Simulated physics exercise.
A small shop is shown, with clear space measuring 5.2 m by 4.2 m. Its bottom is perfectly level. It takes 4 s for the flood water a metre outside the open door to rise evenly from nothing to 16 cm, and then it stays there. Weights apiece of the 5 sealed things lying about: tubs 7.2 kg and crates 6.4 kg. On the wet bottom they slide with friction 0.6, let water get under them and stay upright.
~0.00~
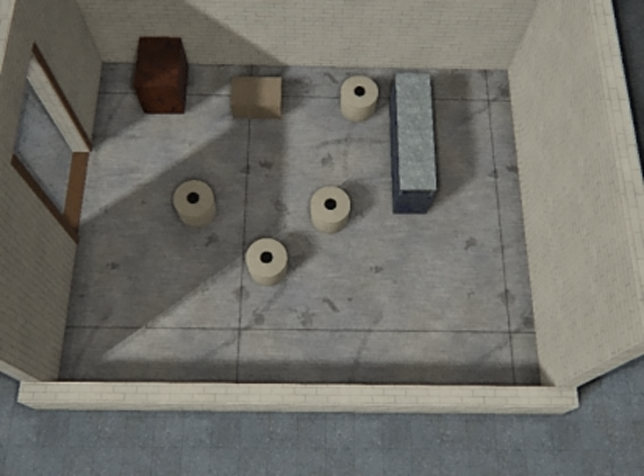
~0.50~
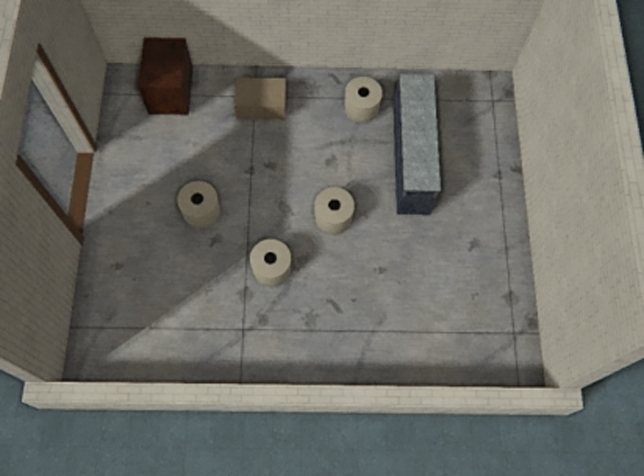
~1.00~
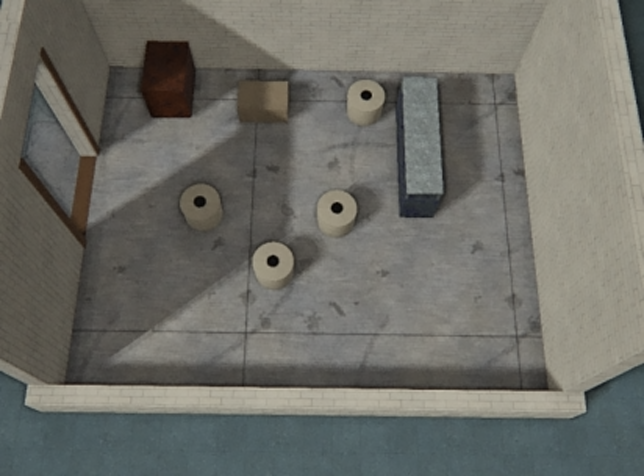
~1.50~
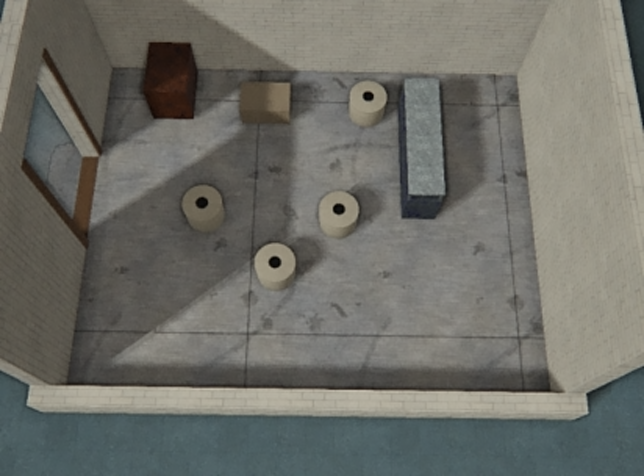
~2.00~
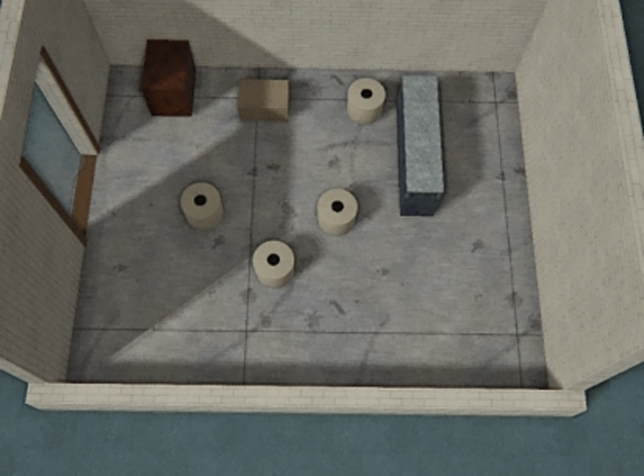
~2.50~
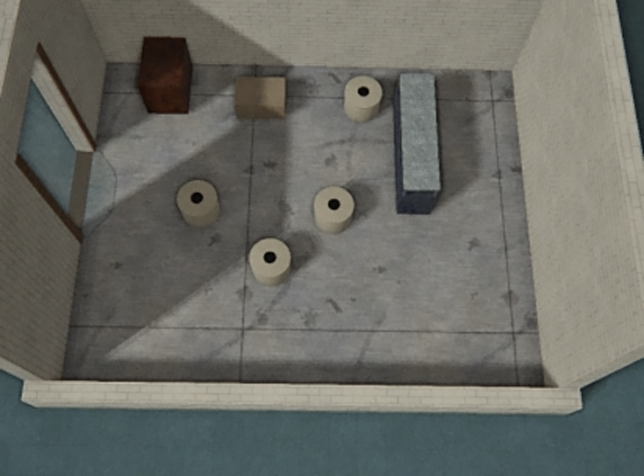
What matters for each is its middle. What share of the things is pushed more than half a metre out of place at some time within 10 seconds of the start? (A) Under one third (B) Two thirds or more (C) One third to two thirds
The answer is C.
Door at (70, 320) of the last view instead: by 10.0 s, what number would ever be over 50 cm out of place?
In that case the number is 1.
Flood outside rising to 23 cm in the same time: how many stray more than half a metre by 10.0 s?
In that case 5 of them.
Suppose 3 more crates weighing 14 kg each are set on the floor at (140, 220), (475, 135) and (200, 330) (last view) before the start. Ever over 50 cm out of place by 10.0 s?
Note: Item 1 above threshold; item 2 below threshold; item 3 below threshold.
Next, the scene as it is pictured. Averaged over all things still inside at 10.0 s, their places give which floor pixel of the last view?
Mean position: Approximately (347, 171).
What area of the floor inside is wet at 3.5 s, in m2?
Near 1.5 m2 in all.
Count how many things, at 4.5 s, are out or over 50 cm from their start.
The count is 0.
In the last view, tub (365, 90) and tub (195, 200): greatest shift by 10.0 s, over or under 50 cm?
First farther, then farther.
After 3.5 s 0 of 5 are over 50 cm from their spots; 0 afloat.
After 4.5 s 0 of 5 are over 50 cm from their spots; 0 afloat.
After 7.0 s 2 of 5 are over 50 cm from their spots; 1 afloat.
After 10.0 s 3 of 5 are over 50 cm from their spots, and 3 have been at some point; 3 afloat.
